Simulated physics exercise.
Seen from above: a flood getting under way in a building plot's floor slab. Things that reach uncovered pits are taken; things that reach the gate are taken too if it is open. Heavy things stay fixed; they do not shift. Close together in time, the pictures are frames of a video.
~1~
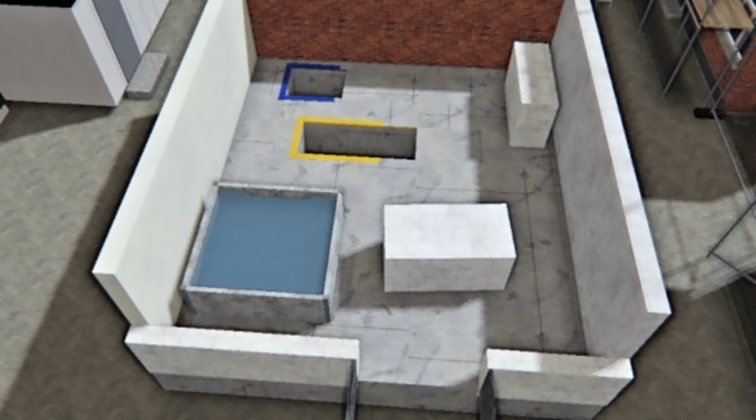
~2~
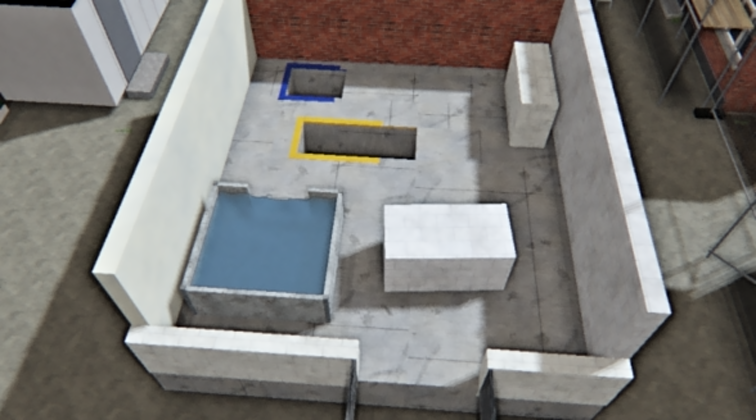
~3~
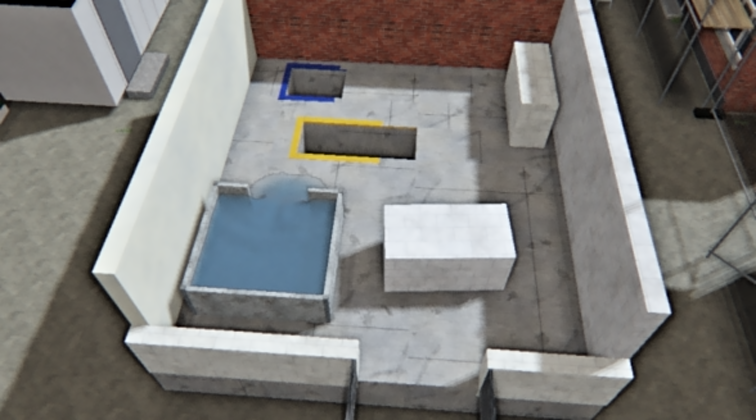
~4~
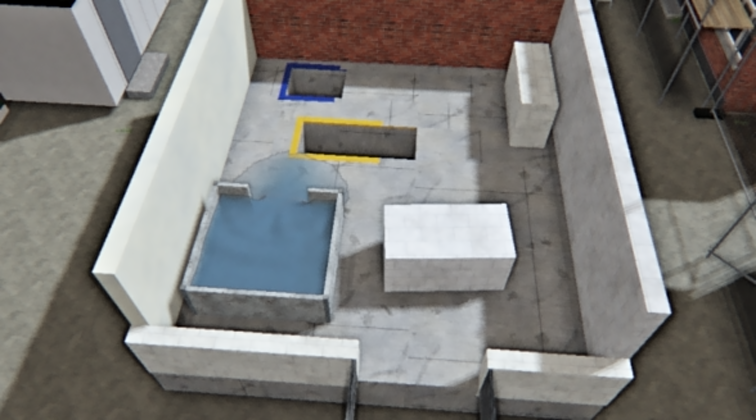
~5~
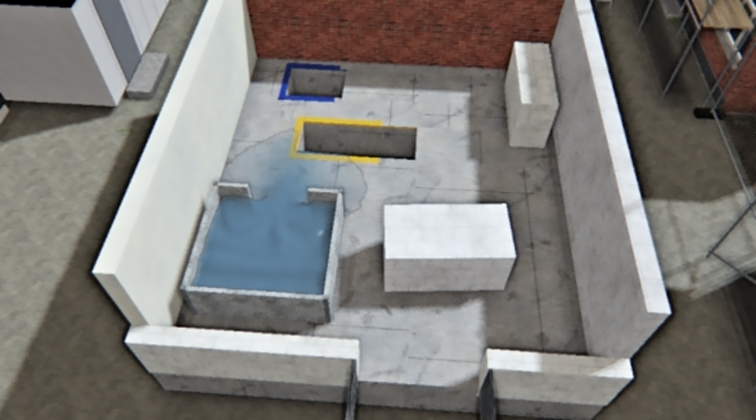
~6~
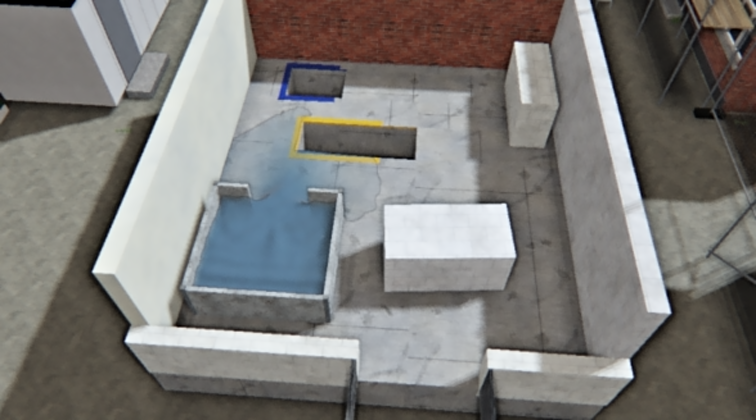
Walled concrete plot with a tank of blue water, its far side opening and water spreading across the floor around a yellow-edged pit.
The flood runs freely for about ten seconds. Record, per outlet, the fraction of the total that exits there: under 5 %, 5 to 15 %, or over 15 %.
In the end the gate accounts for a negligible part - below five per cent. The yellow pit accounts for a substantial part - beyond fifteen per cent. The blue pit accounts for a substantial part - beyond fifteen per cent.
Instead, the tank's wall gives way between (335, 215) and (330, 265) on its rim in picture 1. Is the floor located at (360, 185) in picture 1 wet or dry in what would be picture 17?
Submerged.
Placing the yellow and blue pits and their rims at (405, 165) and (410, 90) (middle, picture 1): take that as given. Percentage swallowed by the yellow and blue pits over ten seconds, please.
Log, per cent - yellow: 15, blue: 35.
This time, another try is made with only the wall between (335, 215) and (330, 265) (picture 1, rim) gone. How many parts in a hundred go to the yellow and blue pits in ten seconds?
Estimates in per cent: Yellow 20, blue 2.
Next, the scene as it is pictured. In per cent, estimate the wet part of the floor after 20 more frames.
About 25 %.
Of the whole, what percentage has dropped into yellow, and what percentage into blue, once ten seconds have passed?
I'd say near 44 %, and near 30 %.
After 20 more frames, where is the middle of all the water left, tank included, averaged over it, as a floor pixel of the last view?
Roughly at (277, 207).
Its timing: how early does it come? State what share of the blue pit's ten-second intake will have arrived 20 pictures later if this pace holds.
Roughly 35 %.
A moment on, water covers 20 % of the floor; the gate 0 %, the yellow pit 9 %, the blue pit 1 %.
Next, water covers 20 % of the floor; the gate 0 %, the yellow pit 18 %, the blue pit 3 %.
Then, water covers 25 % of the floor; the gate 0 %, the yellow pit 27 %, the blue pit 10 %.
Later, water covers 25 % of the floor; the gate 0 %, the yellow pit 36 %, the blue pit 21 %.
In the end, water covers 20 % of the floor; the gate 0 %, the yellow pit 43 %, the blue pit 30 %.
